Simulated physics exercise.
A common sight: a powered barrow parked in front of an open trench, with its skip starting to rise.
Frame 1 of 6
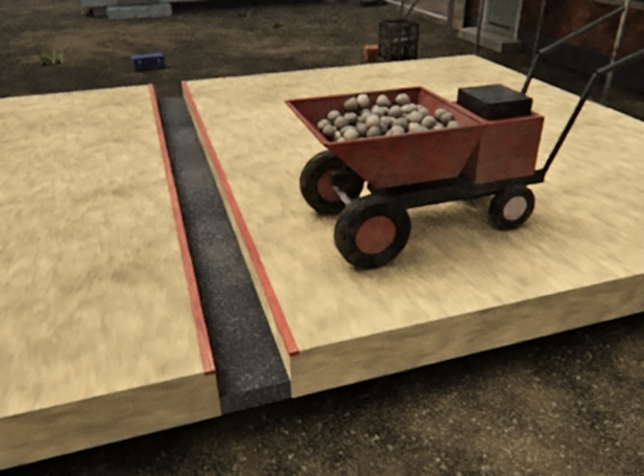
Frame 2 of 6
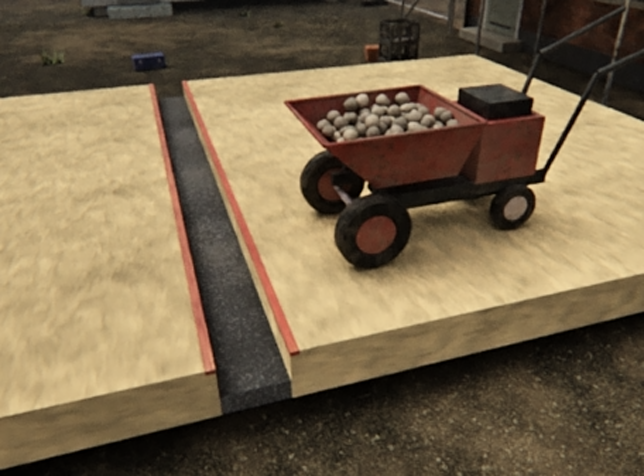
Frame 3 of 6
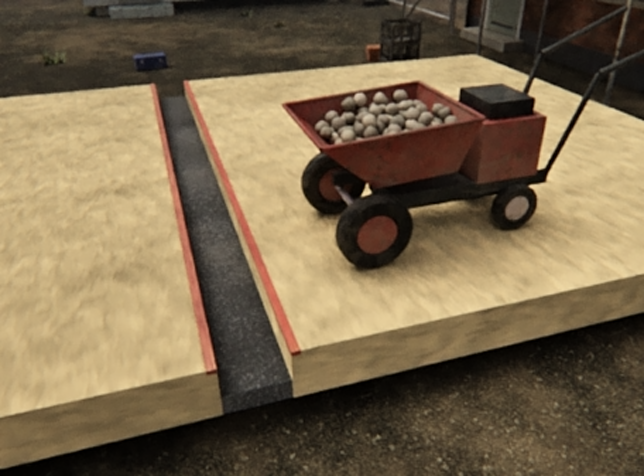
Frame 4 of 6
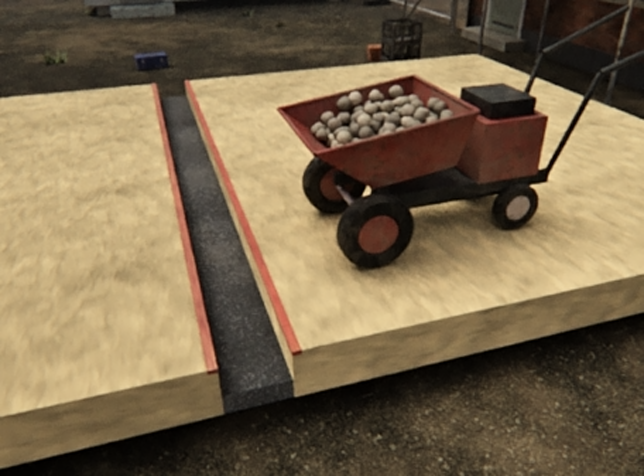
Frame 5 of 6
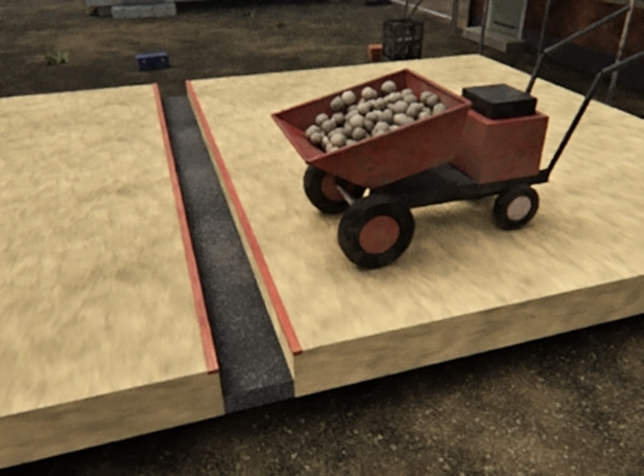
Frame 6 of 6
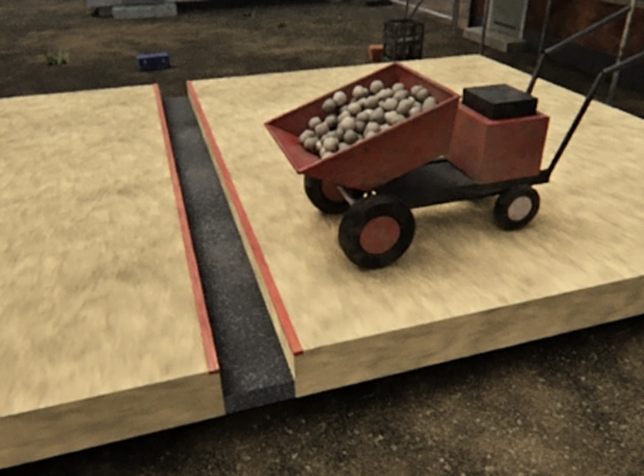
On a pale, tan platform set on dark, gritty ground, seen from above at an angle, a narrow dark trench edged with red strips runs from back to front. To its right stands a red barrow with black wheels, a black box and handles, its skip loaded with rounded grey-brown pebbles. The skip starts level, then slowly tilts down toward the left as its rear rises, while the wheels and camera stay still.
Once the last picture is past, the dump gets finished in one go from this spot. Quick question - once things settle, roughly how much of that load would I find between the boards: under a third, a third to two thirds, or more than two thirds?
Trench gets above two thirds.
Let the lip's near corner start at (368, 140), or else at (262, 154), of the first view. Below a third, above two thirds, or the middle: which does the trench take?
For the first position, between a third and two thirds; for the second, under a third.
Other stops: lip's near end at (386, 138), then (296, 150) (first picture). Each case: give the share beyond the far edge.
That would be roughly 0 in a hundred and then roughly 30 in a hundred.
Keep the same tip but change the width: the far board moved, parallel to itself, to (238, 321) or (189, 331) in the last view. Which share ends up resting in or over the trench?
About 50 and 90 per cent.
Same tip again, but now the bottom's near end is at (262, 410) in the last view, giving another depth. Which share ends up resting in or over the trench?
100 per cent, roughly.
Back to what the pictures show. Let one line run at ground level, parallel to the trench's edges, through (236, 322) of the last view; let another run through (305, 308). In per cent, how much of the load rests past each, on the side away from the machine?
About 40 and 90 %.
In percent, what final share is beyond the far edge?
My estimate is around 0 percent.
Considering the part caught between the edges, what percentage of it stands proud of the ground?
Estimate: Close to 20 in a hundred.
Shortly afterwards, skip tipped steeply; the whole lot in the skip.
Next, skip tipped right over; near half in the skip; near half in or heaped over the trench.
Some moments later, skip tipped right over; a little in the skip; only a few short of the trench; the bulk in or heaped over the trench; only a few beyond it.
In the end, skip tipped right over; a little in the skip; only a few short of the trench; the bulk in or heaped over the trench; only a few beyond it.
